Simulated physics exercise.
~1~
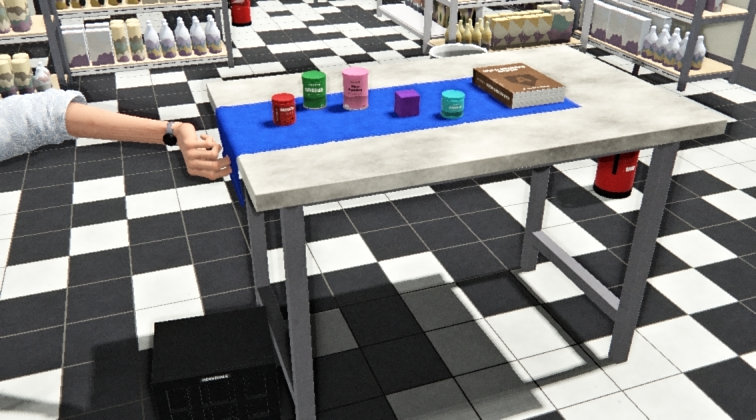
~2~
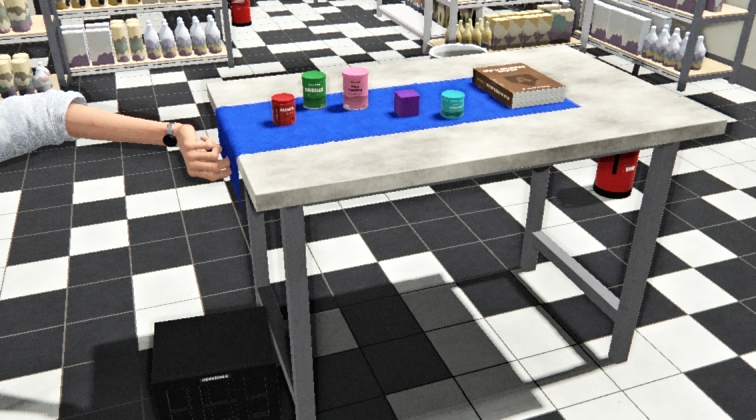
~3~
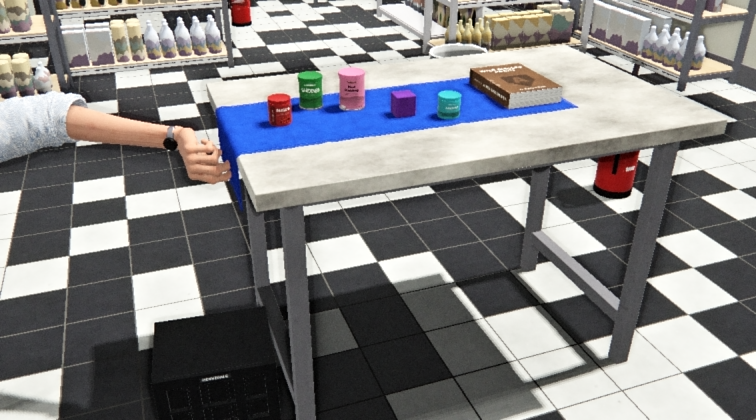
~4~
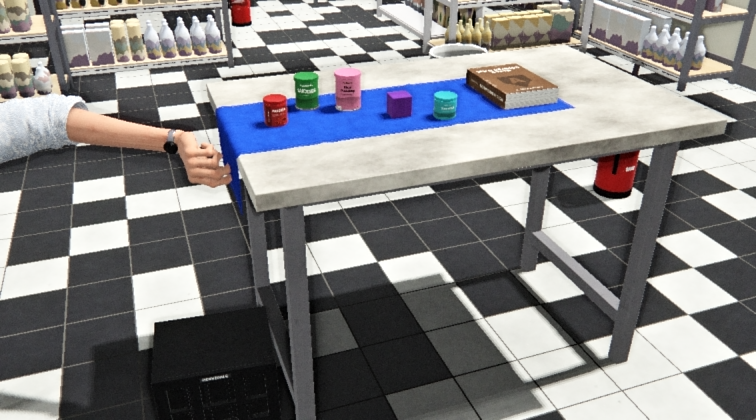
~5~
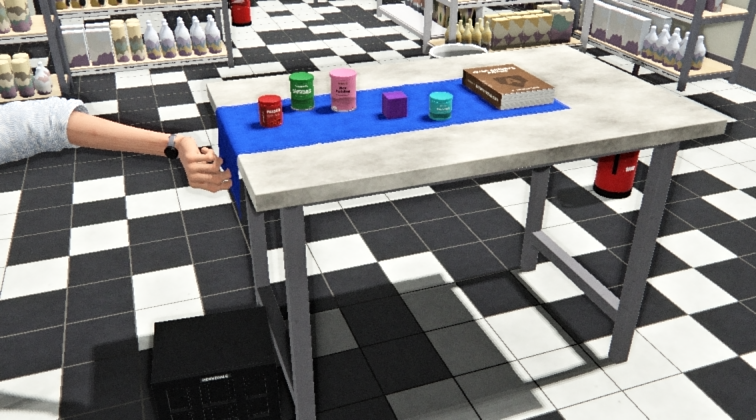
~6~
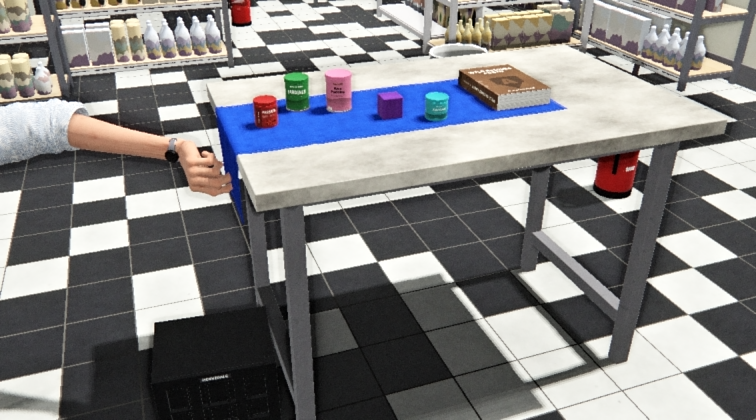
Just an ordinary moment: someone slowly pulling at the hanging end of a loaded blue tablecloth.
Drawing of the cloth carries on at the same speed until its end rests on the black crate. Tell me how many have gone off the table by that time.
Four things are going to come down.
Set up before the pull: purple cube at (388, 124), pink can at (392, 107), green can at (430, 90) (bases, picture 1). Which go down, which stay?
The purple cube is off the top, the pink can is off the top, the green can is still on top.
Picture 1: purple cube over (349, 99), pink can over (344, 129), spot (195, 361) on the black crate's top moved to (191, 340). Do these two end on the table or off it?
As for the purple cube, it leaves the top; as for the pink can, it leaves the top.
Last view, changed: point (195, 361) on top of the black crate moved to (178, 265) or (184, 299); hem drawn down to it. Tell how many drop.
The count: 1 and 2.
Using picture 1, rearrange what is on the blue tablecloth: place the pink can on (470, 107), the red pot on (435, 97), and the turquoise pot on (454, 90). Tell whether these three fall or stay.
Pink can: Still up. Red pot: Still up. Turquoise pot: Still up.
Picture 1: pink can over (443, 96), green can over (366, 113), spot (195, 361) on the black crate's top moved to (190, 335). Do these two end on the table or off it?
Result: Pink can still there, green can gone.
A little later, hem near (237, 262); red pot and green can gone.
Next, hem near (240, 301); red pot, green can and pink can gone.
When it is over, hem on the crate; red pot, green can, pink can and purple cube gone. It carries off four.
